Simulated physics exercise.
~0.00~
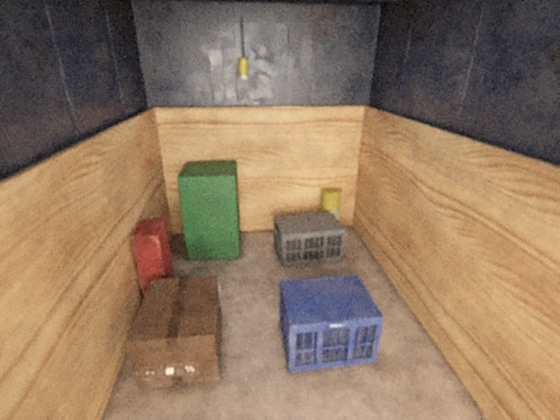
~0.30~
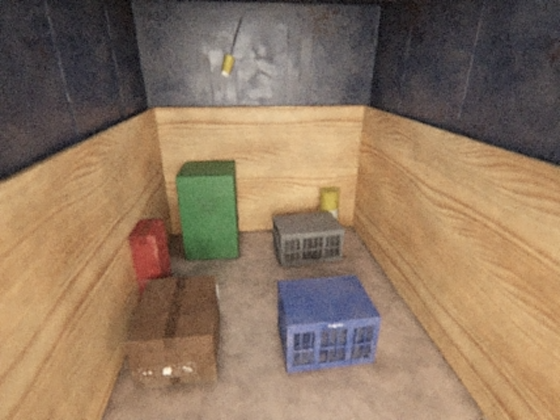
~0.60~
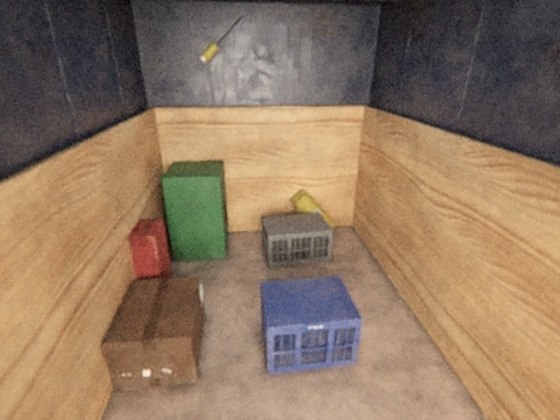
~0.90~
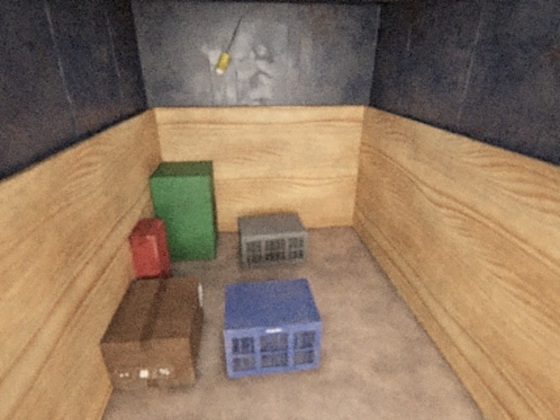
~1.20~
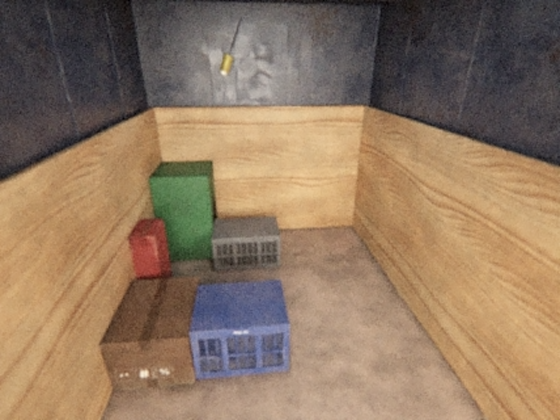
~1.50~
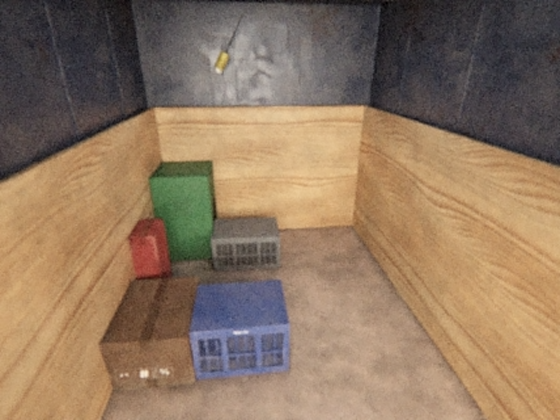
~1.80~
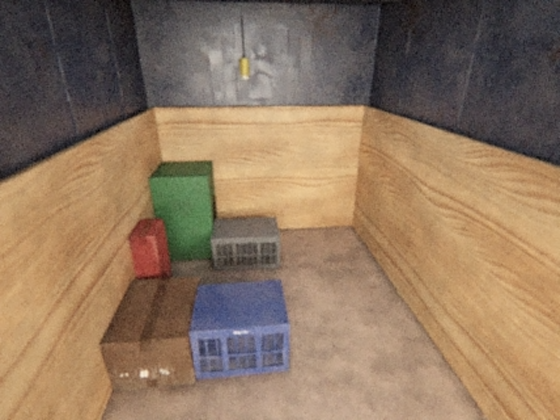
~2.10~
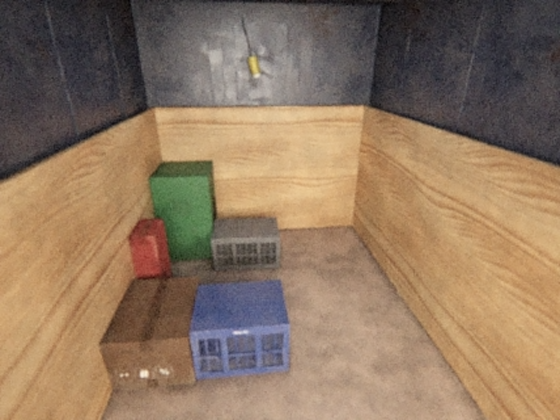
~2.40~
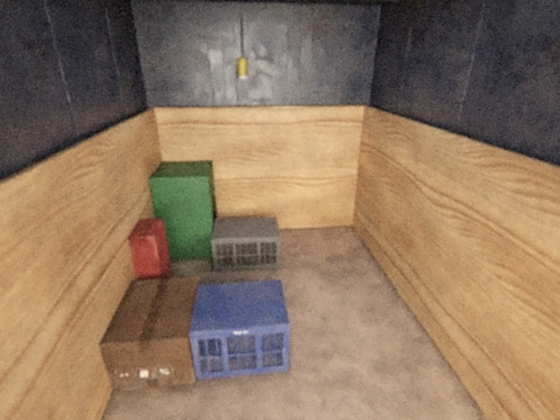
To begin with, a brown box, a small red box, a tall green block, a blue crate, a grey crate and a yellow canister stand apart in a wood-lined load bay, with a yellow lamp hanging above. The lamp swings left, and the brown box, green block and both crates begin sliding left while the canister leans over. The canister then drops out of sight as the crates keep sliding. The blue crate ends against the brown box, and the grey one stops beside the green block. The red box keeps its place, and the lamp sways over the settled load.
